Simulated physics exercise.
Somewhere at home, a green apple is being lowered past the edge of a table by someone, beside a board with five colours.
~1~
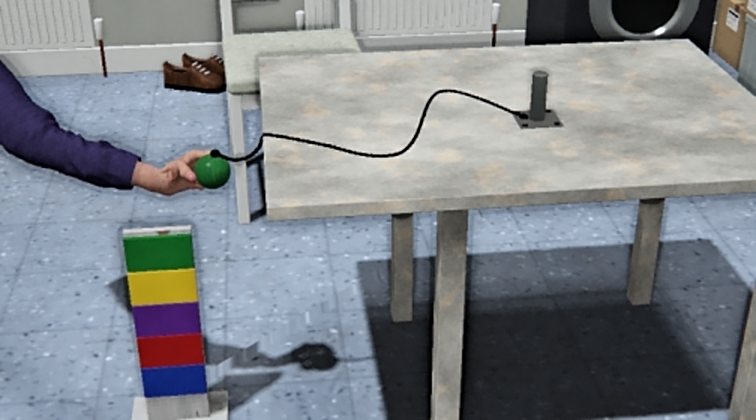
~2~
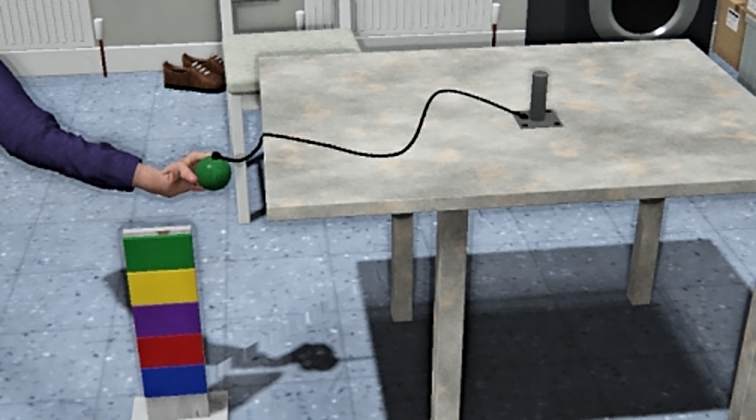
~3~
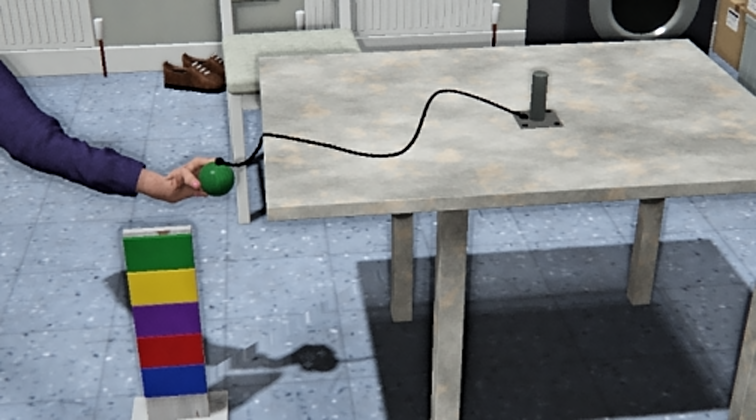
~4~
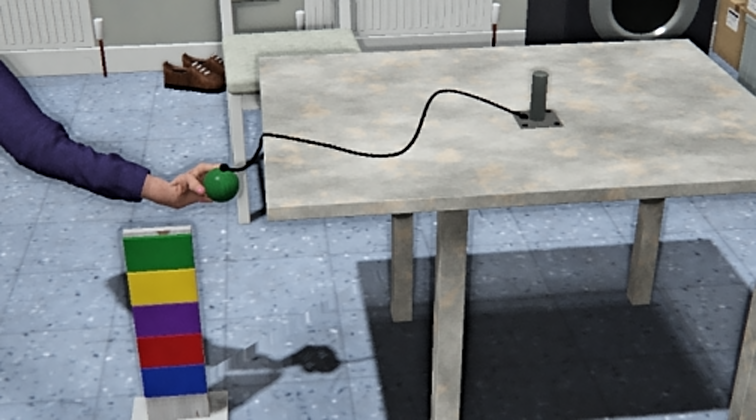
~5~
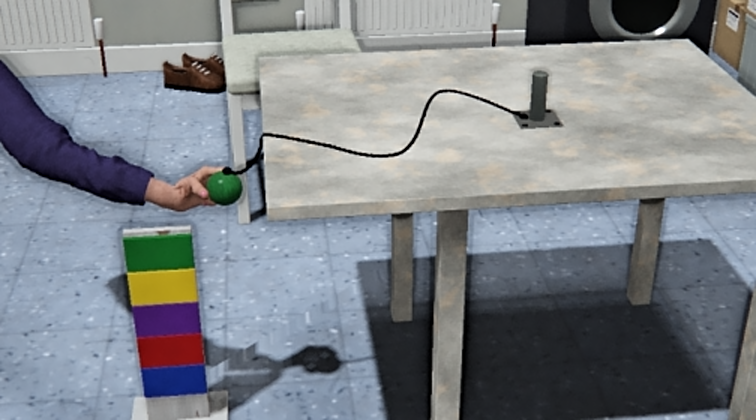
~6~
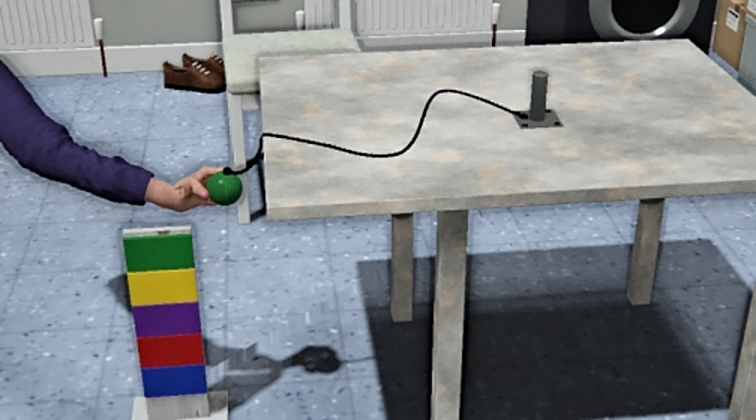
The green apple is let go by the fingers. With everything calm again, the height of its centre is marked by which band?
By the red band.
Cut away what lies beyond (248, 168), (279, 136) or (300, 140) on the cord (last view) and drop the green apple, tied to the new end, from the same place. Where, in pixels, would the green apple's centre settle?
Cut 1: About (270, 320). Cut 2: About (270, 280). Cut 3: About (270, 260).
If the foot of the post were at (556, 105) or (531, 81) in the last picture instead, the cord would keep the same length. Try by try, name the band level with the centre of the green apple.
Purple; purple.
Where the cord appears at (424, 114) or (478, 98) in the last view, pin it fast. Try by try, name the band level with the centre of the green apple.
Taking the two tries in turn, you'd get yellow and then purple.
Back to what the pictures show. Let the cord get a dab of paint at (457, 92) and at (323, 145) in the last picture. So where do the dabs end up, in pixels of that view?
Roughly at (430, 121), and the other roughly at (269, 211).
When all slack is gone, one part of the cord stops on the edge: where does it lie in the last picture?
(406, 149).
Early on, apple near (264, 315); level with purple.
Midway, apple near (275, 327); level with red.
Finally, apple near (276, 328); level with red. The cord holds its middle at red.
